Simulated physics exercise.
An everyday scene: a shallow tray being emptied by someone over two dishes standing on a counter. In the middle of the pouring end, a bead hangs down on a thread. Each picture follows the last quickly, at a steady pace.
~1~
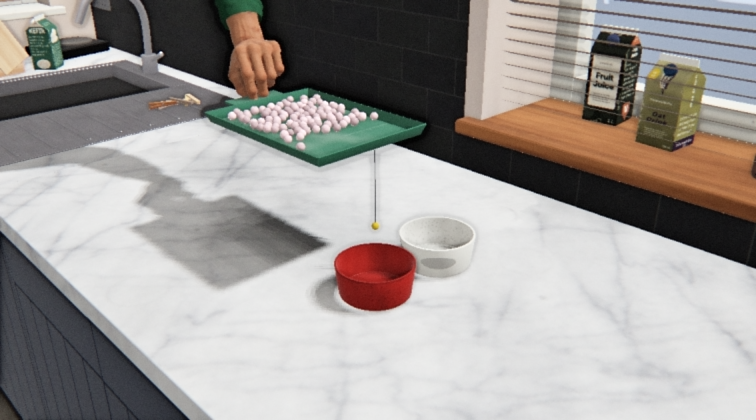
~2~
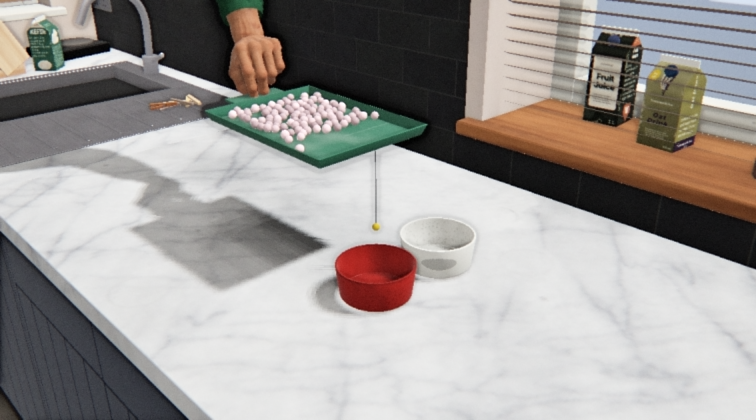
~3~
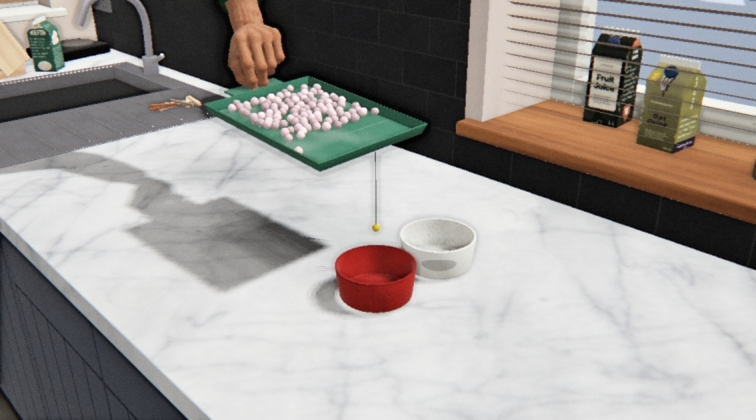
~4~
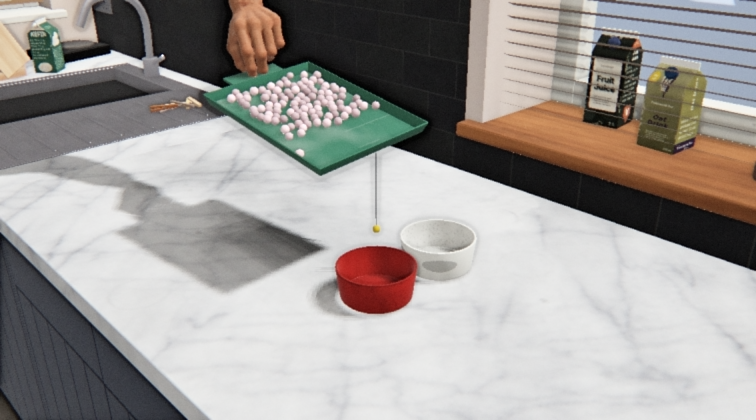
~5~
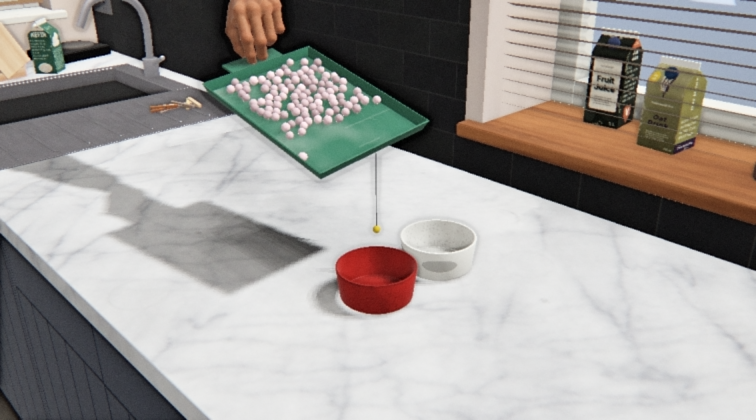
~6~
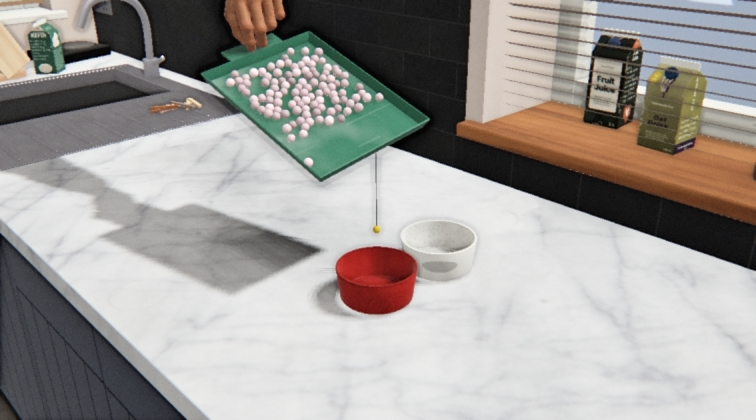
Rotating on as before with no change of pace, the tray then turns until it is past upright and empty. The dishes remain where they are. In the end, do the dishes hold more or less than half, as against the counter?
Catch falls short of half.
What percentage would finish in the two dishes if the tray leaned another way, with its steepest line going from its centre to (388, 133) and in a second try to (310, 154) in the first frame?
Roughly 60 % in the first case and 20 % in the second.
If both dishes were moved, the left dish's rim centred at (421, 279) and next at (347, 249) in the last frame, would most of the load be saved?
Try 1: Not up to half; try 2: Not up to half.
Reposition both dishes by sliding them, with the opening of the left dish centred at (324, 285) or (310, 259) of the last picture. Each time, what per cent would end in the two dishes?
It would be near 70 per cent first and near 30 per cent second.
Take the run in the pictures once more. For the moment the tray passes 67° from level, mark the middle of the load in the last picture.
The load is centred near (341, 247).
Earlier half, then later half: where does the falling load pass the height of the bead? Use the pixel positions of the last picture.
First half (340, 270); second half (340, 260).
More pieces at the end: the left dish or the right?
The one to the left.
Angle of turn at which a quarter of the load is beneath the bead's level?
I'd say it is tilted about 65°.
Soon after the last picture, tray tipped steeply; about a quarter on the tray; a small part in the left dish; about a quarter outside both; about a third in the air.
A little later, tray tipped past a quarter turn; about a quarter in the left dish; a stray few in the right dish; about two thirds outside both; a stray few in the air.
Later still, tray tipped past a quarter turn; about a quarter in the left dish; a stray few in the right dish; most outside both.
By the end, tray tipped past a quarter turn; about a quarter in the left dish; a stray few in the right dish; most outside both.
